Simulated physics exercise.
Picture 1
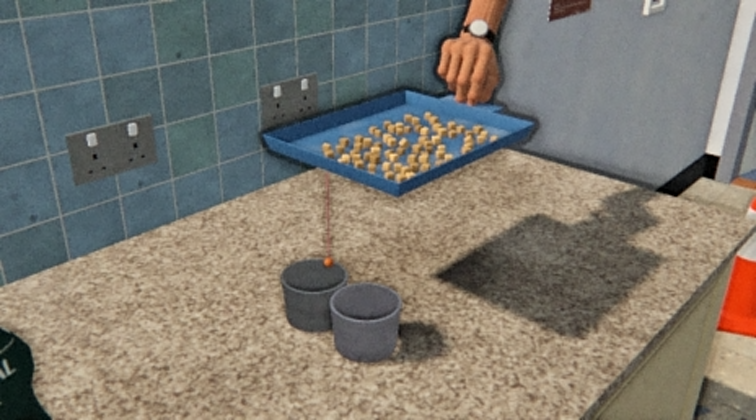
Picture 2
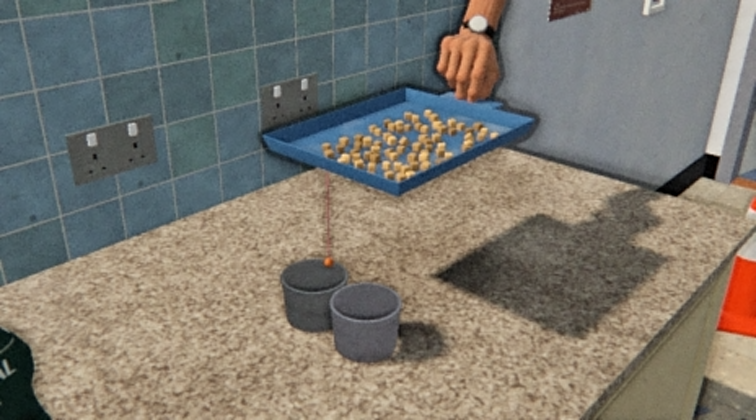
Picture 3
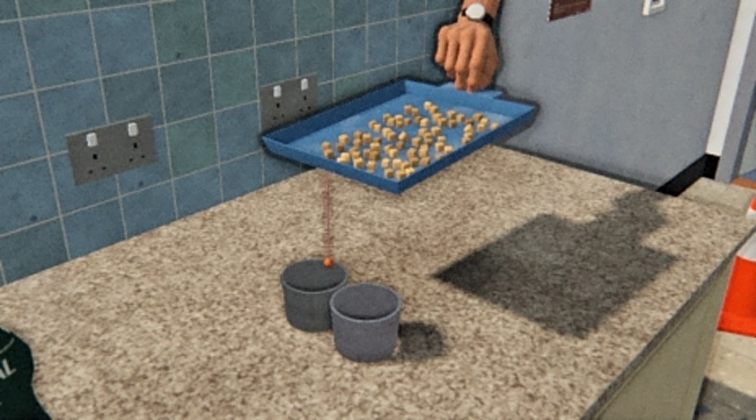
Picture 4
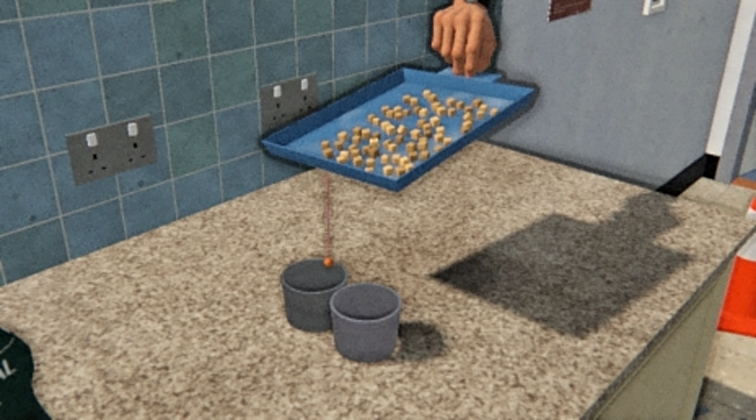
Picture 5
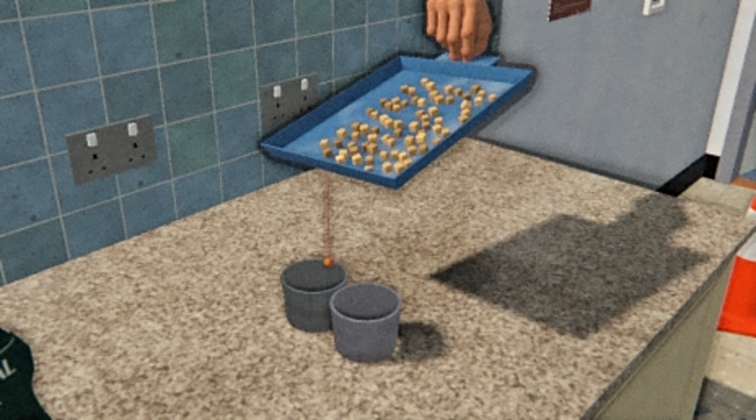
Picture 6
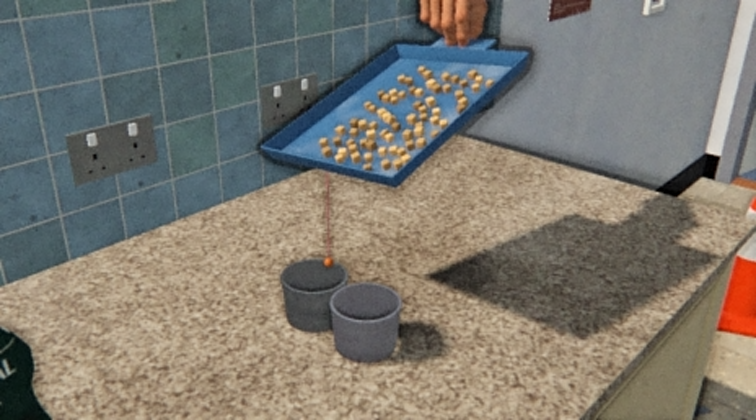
On a speckled kitchen worktop, a hand raises the back of a blue tray of small wooden cubes, tilting it above two grey dishes.
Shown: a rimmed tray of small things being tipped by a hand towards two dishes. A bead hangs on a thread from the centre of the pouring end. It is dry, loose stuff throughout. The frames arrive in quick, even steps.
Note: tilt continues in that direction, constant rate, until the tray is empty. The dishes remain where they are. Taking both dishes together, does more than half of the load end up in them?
Well, most of it stays out of the dishes by the end.
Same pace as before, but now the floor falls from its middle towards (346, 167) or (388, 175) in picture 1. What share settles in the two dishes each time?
I'd say roughly 20 percent with the first slope, 50 percent with the other.
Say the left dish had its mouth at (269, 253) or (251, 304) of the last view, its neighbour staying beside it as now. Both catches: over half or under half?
For the two tries in order: Exceeding half, not as much as half.
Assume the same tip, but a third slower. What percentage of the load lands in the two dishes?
It would be around 10 percent.
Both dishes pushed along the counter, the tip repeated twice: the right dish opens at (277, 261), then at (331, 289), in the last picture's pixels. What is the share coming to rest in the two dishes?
60 per cent the first time, 50 per cent the second time.
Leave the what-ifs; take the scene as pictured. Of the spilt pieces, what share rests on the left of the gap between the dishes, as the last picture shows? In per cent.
Close to 100 %.
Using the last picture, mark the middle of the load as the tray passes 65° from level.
Near (315, 151).
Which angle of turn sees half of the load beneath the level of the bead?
It is at around 110 degrees by then.
Soon, tray tipped steeply; nearly all on the tray; a stray few in the air.
A while on, tray tipped past a quarter turn; about half on the tray; a small part outside both; about a third in the air.
Towards the end, tray tipped past a quarter turn; a small part in the left dish; nearly all outside both.
Finally, tray tipped past a quarter turn; none in the right dish; a small part in the left dish; nearly all outside both.
